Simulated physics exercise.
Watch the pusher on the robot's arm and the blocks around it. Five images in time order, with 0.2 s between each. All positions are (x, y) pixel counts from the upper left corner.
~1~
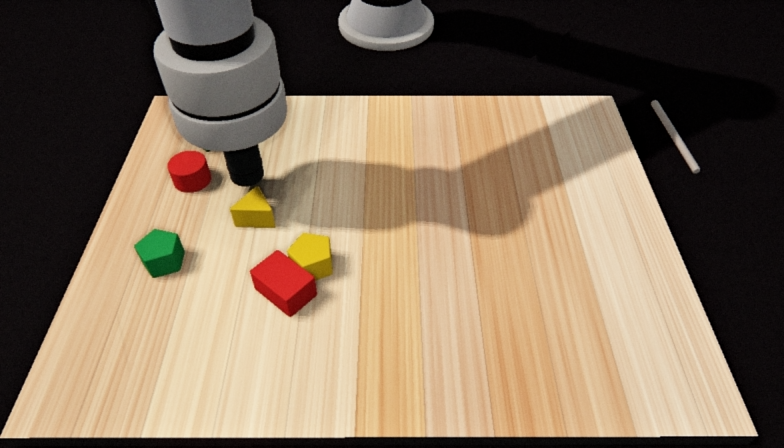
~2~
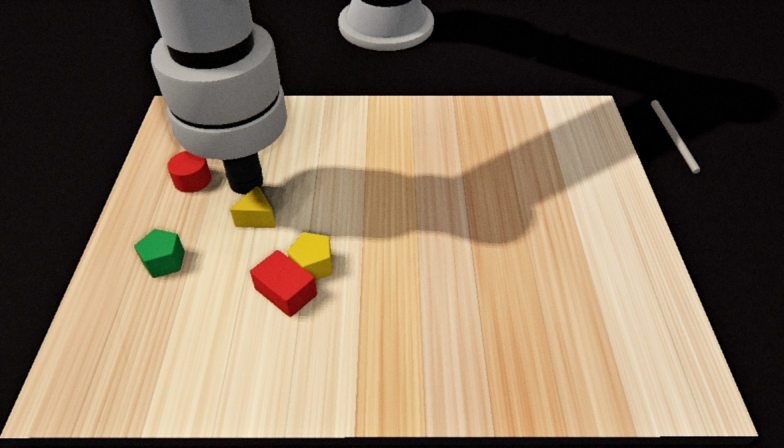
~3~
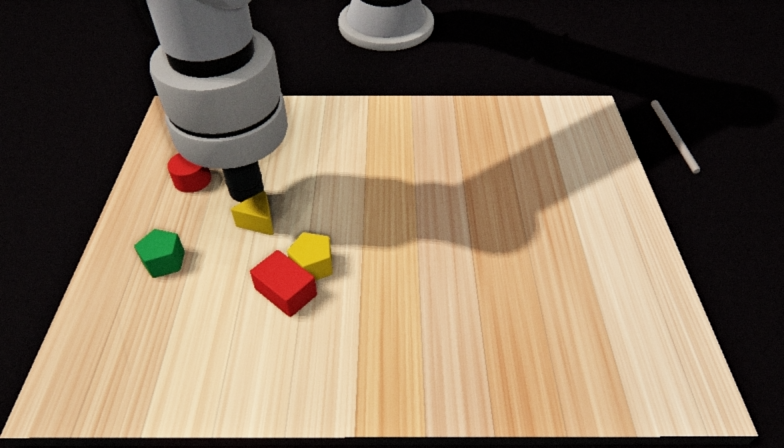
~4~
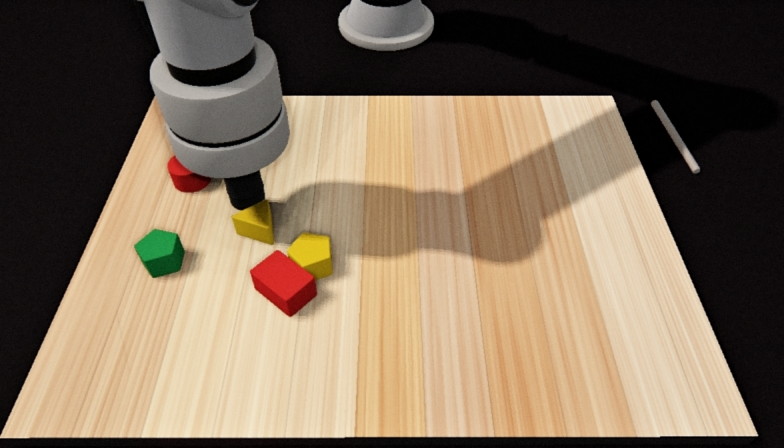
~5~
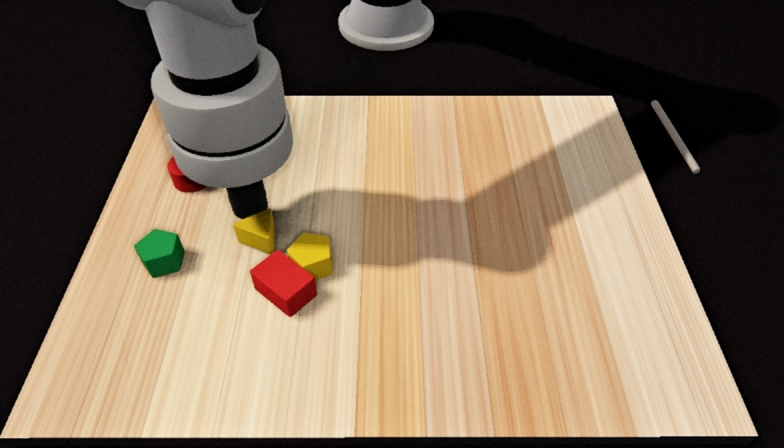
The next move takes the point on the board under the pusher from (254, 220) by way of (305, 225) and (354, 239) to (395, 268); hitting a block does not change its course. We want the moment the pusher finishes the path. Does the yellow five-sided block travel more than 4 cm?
Answer: No.
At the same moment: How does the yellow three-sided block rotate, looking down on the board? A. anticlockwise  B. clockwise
B (clockwise)
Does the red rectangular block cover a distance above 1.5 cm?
I'd say no.
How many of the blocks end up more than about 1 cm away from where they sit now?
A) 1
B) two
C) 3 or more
Letter A.
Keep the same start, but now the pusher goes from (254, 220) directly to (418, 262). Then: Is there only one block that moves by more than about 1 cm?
Yes.
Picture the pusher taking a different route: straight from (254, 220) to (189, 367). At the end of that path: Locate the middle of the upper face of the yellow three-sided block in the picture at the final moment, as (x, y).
About (261, 252).
On the path given first. One third of the way, pusher (304, 214); yellow three-sided block (269, 228), turned 40° clockwise.
Two thirds of the way, pusher (354, 228); yellow three-sided block (269, 228), turned 40° clockwise.
At the end, pusher (395, 257); yellow three-sided block (269, 228), turned 40° clockwise; red rectangular block in place; yellow five-sided block in place.
